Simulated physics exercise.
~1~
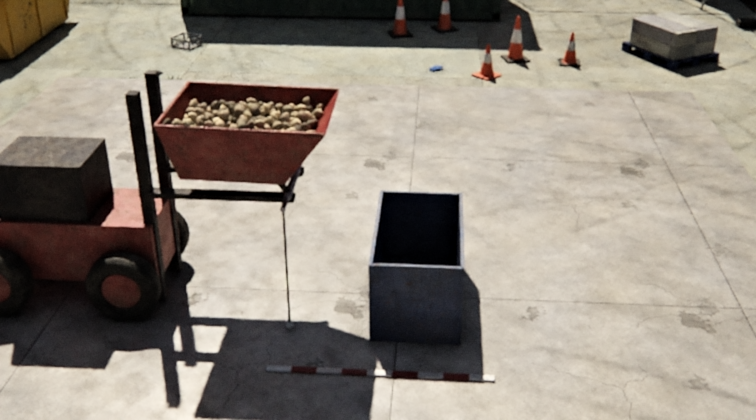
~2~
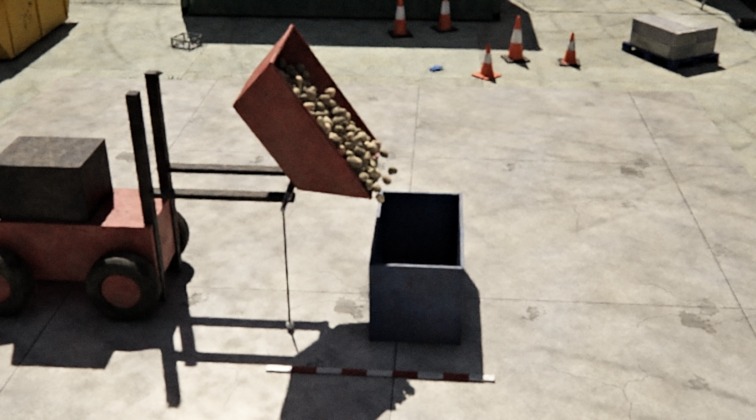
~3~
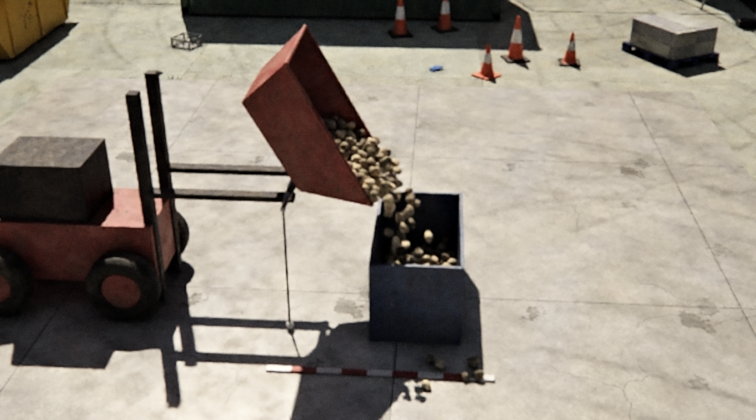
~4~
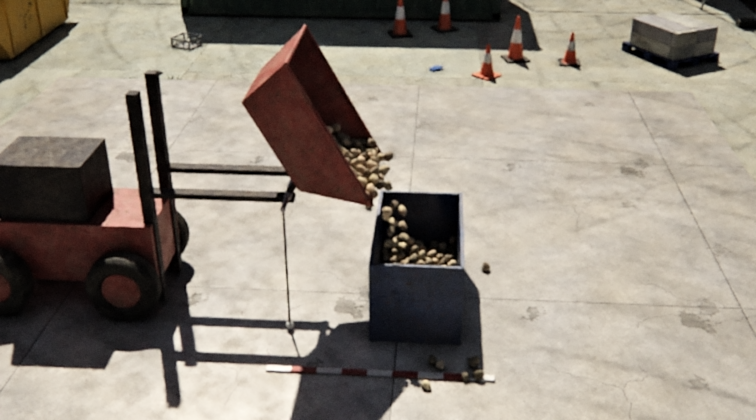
A red fork truck stands at the left of a sunlit concrete yard, seen from the side and slightly above, holding up a red skip full of pale, rounded stones. To its right sits an open dark grey bin, with a red and white striped rod on the ground in front and orange cones behind. The skip tips steeply to the right, and the stones slide towards its lower lip. They pour into the bin, while a few land on the ground beside it. At the end the skip stays tilted, with most stones in the bin and a good share still inside the skip.
